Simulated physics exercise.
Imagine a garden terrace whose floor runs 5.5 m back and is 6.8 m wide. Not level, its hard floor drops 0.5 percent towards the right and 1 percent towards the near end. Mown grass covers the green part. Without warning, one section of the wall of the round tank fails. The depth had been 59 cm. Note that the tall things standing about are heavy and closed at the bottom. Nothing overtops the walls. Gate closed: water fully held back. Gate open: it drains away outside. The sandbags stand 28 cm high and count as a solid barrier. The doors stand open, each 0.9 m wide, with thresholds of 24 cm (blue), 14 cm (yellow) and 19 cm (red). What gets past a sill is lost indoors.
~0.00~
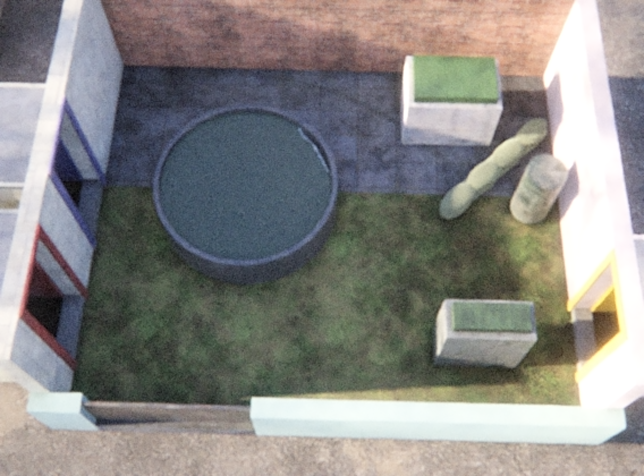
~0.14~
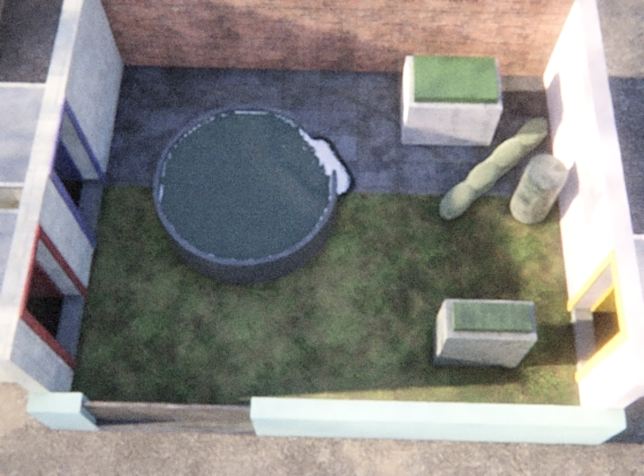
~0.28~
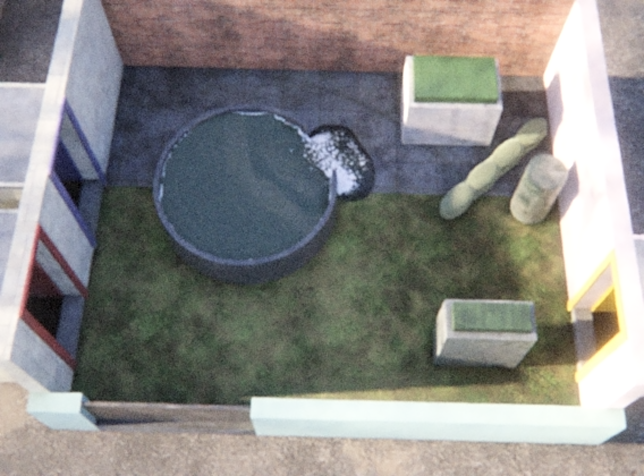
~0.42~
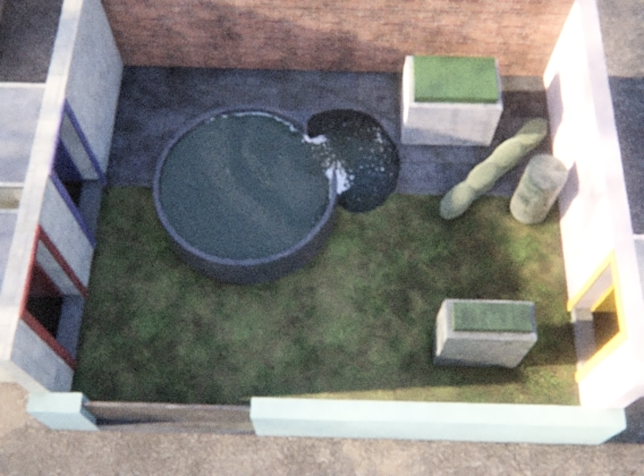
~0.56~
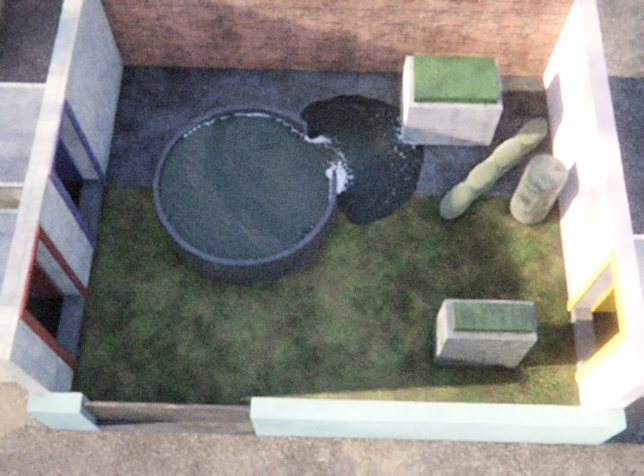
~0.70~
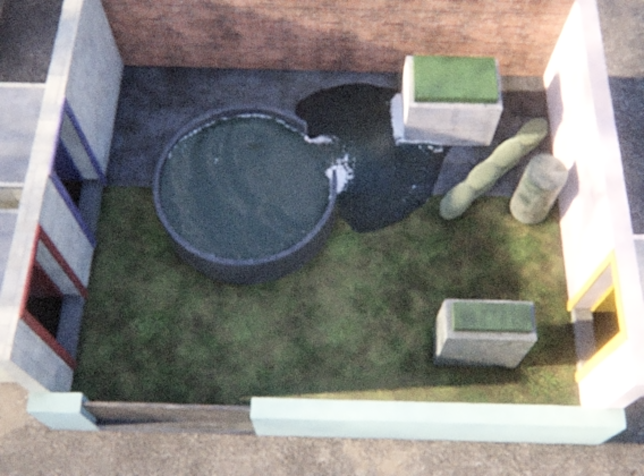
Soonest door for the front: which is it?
The blue one.
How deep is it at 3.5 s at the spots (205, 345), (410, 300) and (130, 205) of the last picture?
Reading - approx. 0 / 2 / 0 cm.
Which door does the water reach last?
It's the red one.
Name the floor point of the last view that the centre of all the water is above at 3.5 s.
I'd put it close to (319, 174).
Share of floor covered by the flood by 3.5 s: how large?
Around 40 per cent.
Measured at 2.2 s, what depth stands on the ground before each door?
Depths (cm): Blue = 0; yellow = 0; red = 0.
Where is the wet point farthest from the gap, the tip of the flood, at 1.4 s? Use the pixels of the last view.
About (508, 129) in the last view.
After 1.4 s water covers 15 % of the floor and is deepest (38 cm) near (381, 78); blue door not reached, yellow door not reached, red door not reached.
After 2.2 s water covers 25 % of the floor and is deepest (36 cm) near (487, 158); blue door not reached, yellow door not reached, red door not reached.
After 3.5 s water covers 40 % of the floor and is deepest (33 cm) near (543, 130); blue door not reached, yellow door not reached, red door not reached.
After 7.0 s water covers 80 % of the floor and is deepest (22 cm) near (543, 130); blue door reached at 4.4 s, yellow door reached at 5.3 s, red door not reached.
After 12.0 s water covers 95 % of the floor and is deepest (12 cm) near (453, 189); blue door reached at 4.4 s, yellow door reached at 5.3 s, red door reached at 7.6 s.
